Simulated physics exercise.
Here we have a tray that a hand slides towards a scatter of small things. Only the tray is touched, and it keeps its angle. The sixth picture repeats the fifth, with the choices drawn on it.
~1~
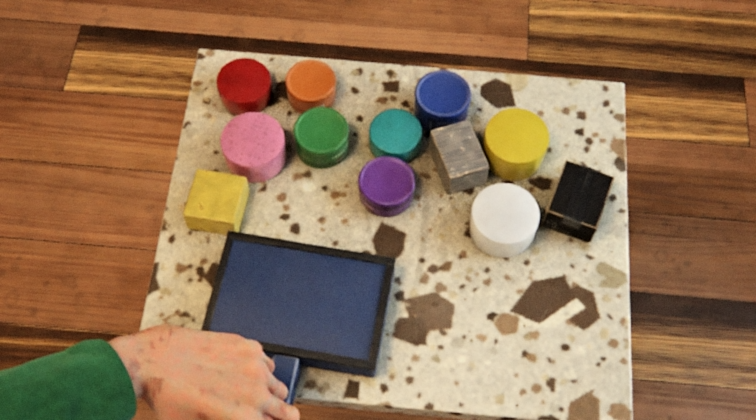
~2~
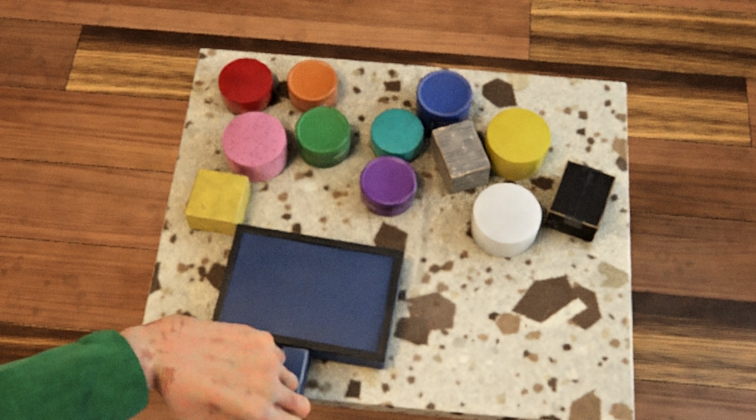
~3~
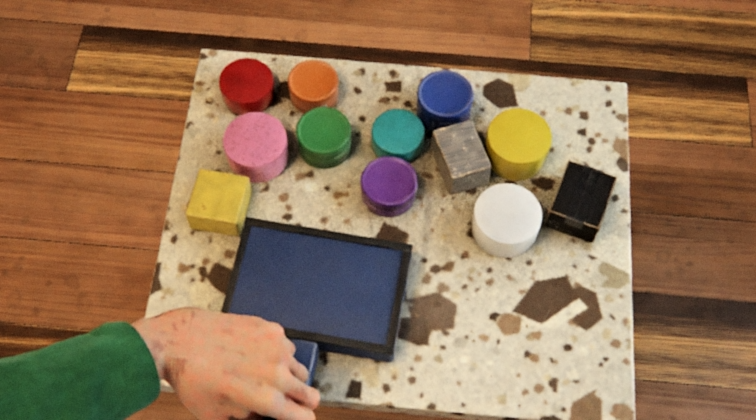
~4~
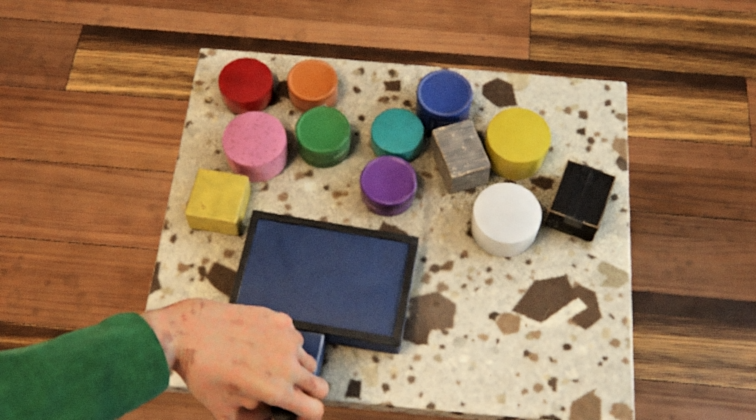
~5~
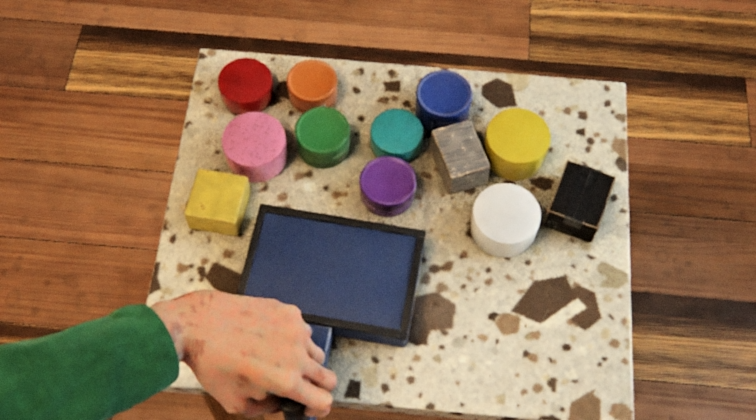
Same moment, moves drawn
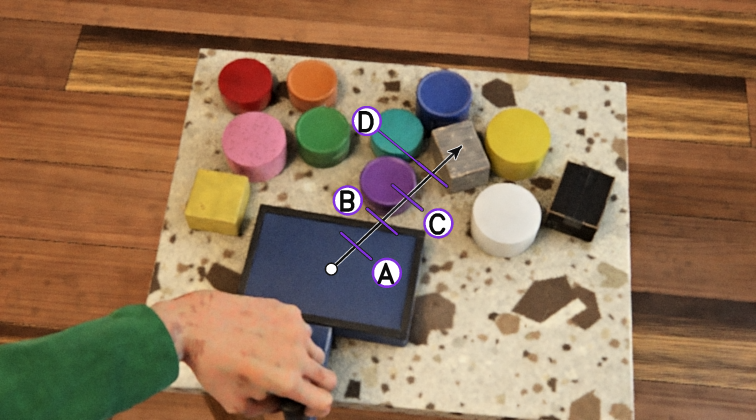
A dark tray slides up and to the right, pushed by a hand toward small pots.
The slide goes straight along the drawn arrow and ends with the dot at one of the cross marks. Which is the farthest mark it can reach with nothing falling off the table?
The farthest safe stop is D.
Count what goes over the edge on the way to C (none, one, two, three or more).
The count is none.
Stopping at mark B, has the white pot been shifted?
No.
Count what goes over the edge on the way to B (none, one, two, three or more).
By then, none.
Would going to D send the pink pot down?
No.
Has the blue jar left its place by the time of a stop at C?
Yes.
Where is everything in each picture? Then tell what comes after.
Black box (578, 201); pink pot (254, 147); turquoise tin (395, 137), in the first frame.
Tray (309, 291); red pot (246, 87), in the second frame.
Tray (317, 284); green jar (324, 138), in the third frame.
Tray (324, 276); white pot (505, 220), in the fourth frame.
Tray (331, 270); yellow block (218, 202); yellow pot (516, 144); orange tub (313, 88), in the fifth frame.
On the marked copy, A at (356, 246); B at (382, 221); C at (407, 197); D at (432, 174); the arrow from (331, 269) to (461, 147); the white dot at (331, 269).
Taking D. A third of the way, tray (371, 238); turquoise tin (394, 122); purple tub (395, 167).
Two thirds of the way, tray (407, 203); blue jar (444, 86); orange tub (310, 82).
When it is over, tray (431, 181); blue jar (445, 64); black box (601, 205); nothing has fallen.
As for the rest, A is safe but short; B is safe but short; C is safe but short.
